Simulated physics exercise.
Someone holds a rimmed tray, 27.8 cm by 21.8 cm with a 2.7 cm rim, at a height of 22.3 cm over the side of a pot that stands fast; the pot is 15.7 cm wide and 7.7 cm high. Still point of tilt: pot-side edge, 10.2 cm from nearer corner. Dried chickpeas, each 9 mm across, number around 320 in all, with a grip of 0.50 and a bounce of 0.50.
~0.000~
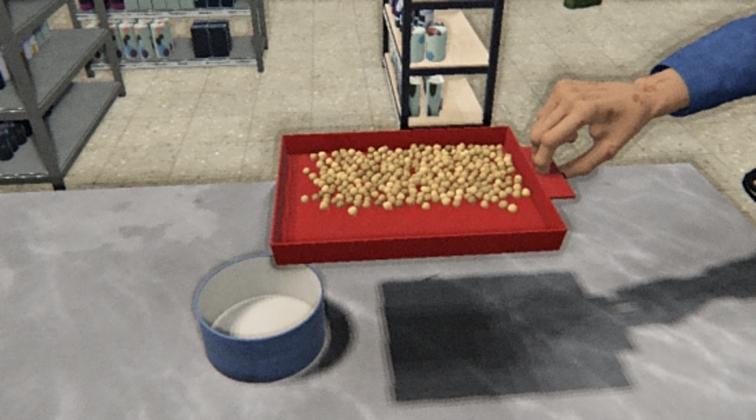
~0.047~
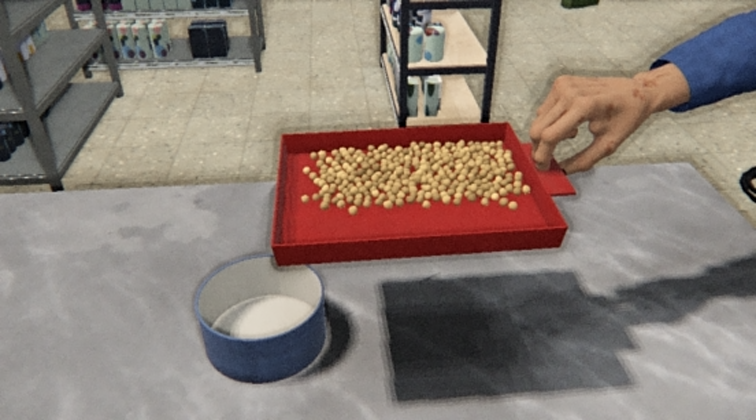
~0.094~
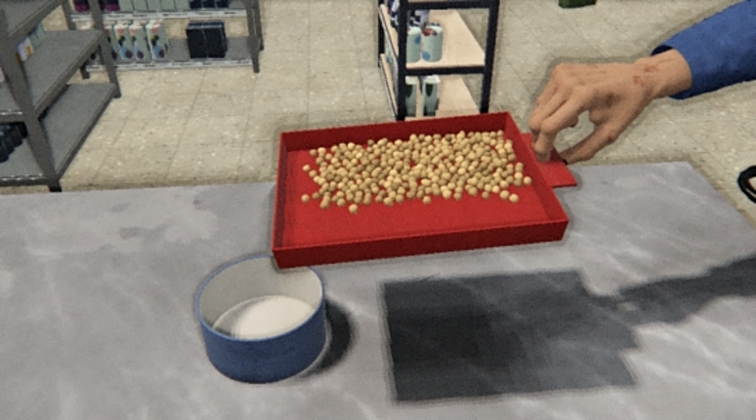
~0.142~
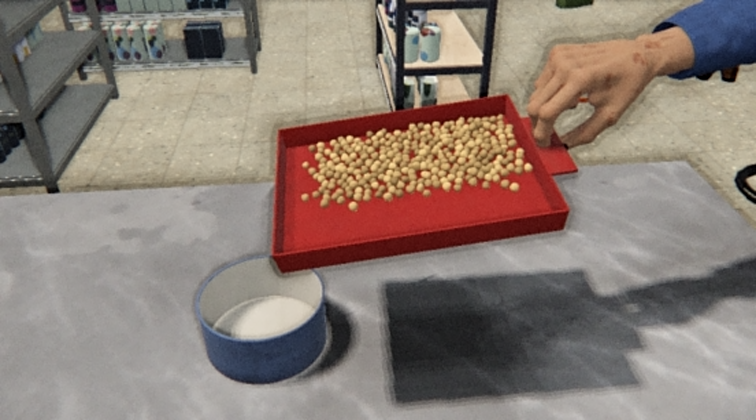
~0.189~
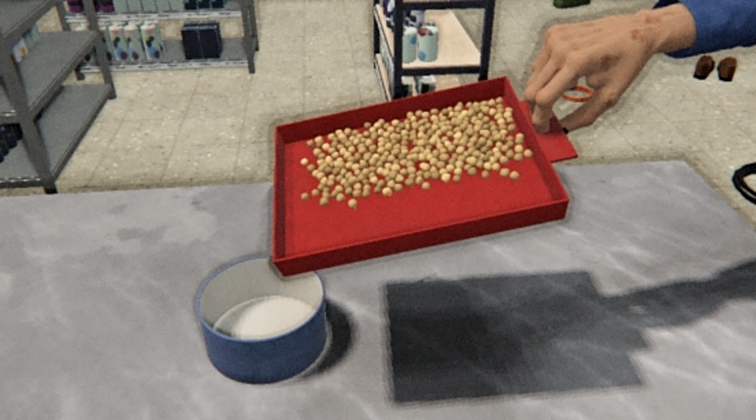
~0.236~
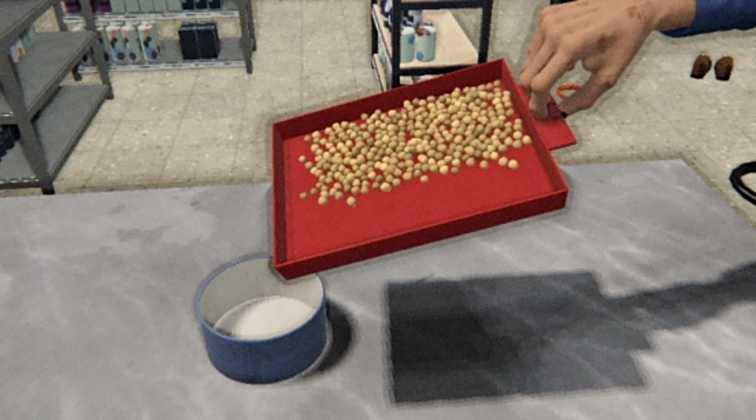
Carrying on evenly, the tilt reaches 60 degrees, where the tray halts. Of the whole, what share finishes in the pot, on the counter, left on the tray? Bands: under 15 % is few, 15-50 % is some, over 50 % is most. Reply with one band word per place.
Pot few, counter some, tray most.
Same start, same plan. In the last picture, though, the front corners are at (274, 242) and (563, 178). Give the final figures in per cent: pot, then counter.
Pot 0, counter 0.
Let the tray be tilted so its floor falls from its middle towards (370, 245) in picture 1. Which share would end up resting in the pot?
Estimate: Some 0 per cent.
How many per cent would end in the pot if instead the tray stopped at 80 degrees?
It would be near 0 per cent.
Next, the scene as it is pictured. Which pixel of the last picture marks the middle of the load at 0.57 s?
By then the middle of the load sits around (336, 188).
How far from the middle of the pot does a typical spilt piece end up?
Distance: Around 20 cm.
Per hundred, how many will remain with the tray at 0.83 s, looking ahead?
Estimate: Near 75 in a hundred.
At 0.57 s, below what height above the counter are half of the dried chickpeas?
Some 26 cm above the counter.
After 0.43 s, tilt 40 degrees; the tray holds 100 %, the pot 0 %.
After 0.57 s, tilt 55 degrees; the tray holds 100 %, the pot 0 %.
After 0.83 s, tilt 60 degrees; the tray holds 75 %, the pot 0 %.
By 2.0 s all is still; pot 0 %, counter 35 %, tray 65 %.
